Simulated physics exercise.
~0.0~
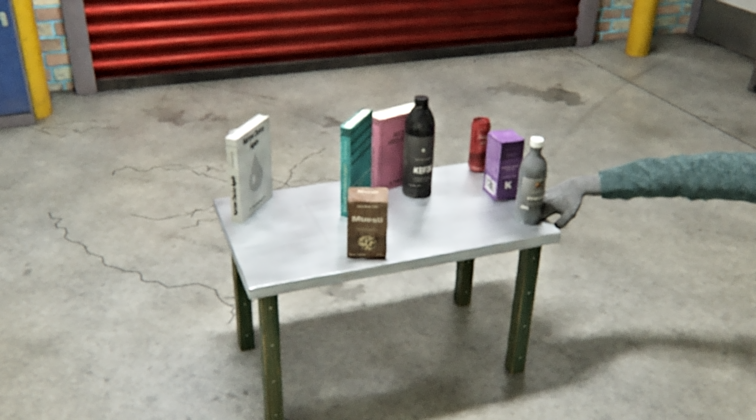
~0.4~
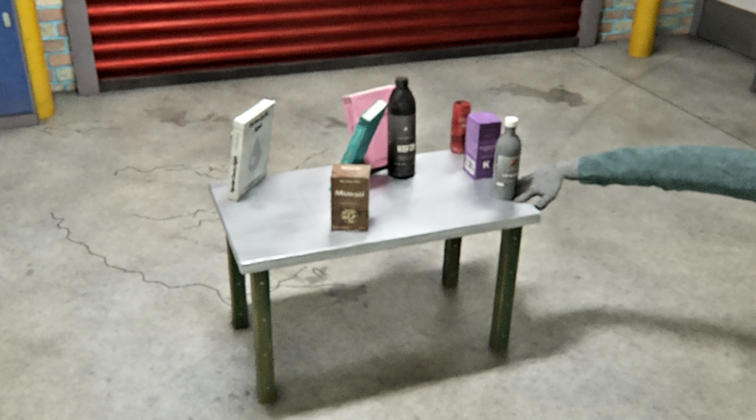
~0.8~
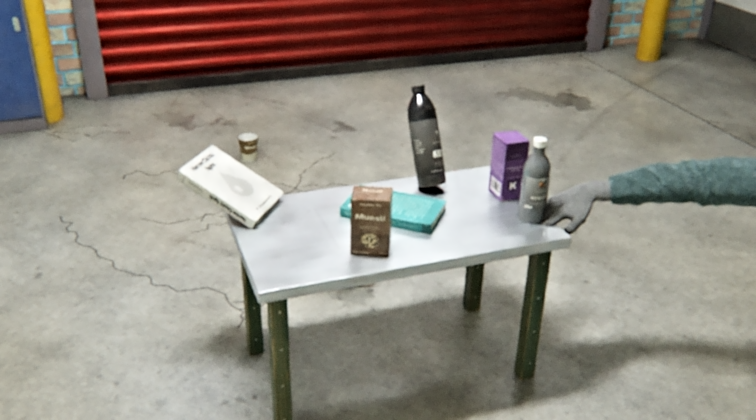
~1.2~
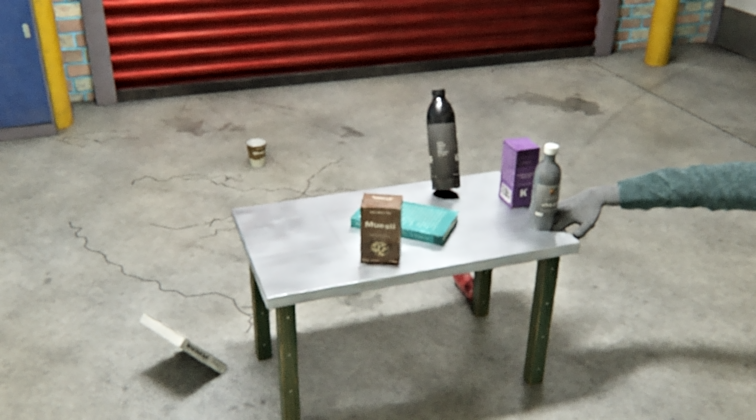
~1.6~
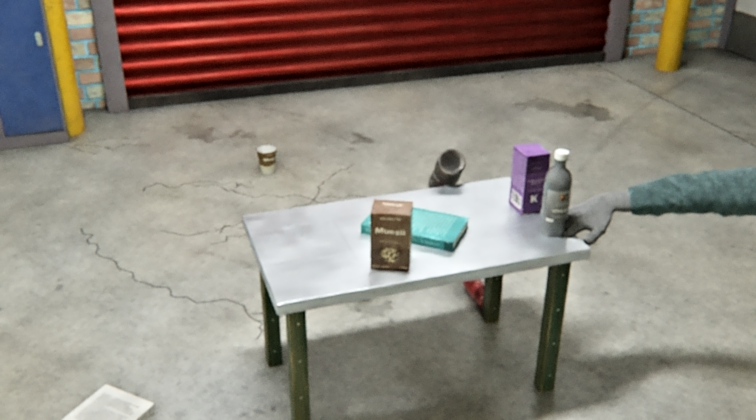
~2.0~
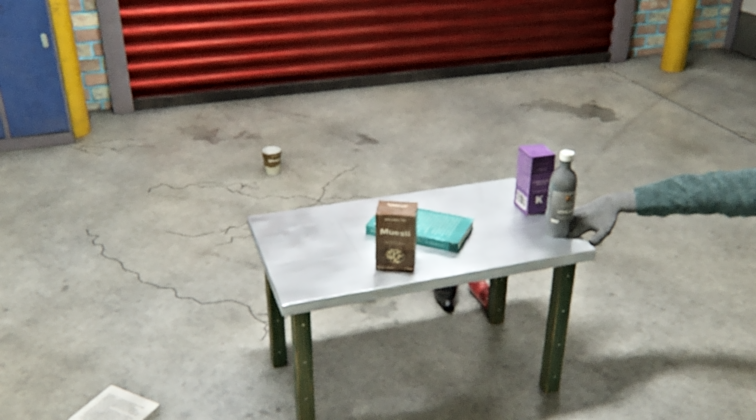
A gloved hand jerks a table, toppling a turquoise book and sending four items off.
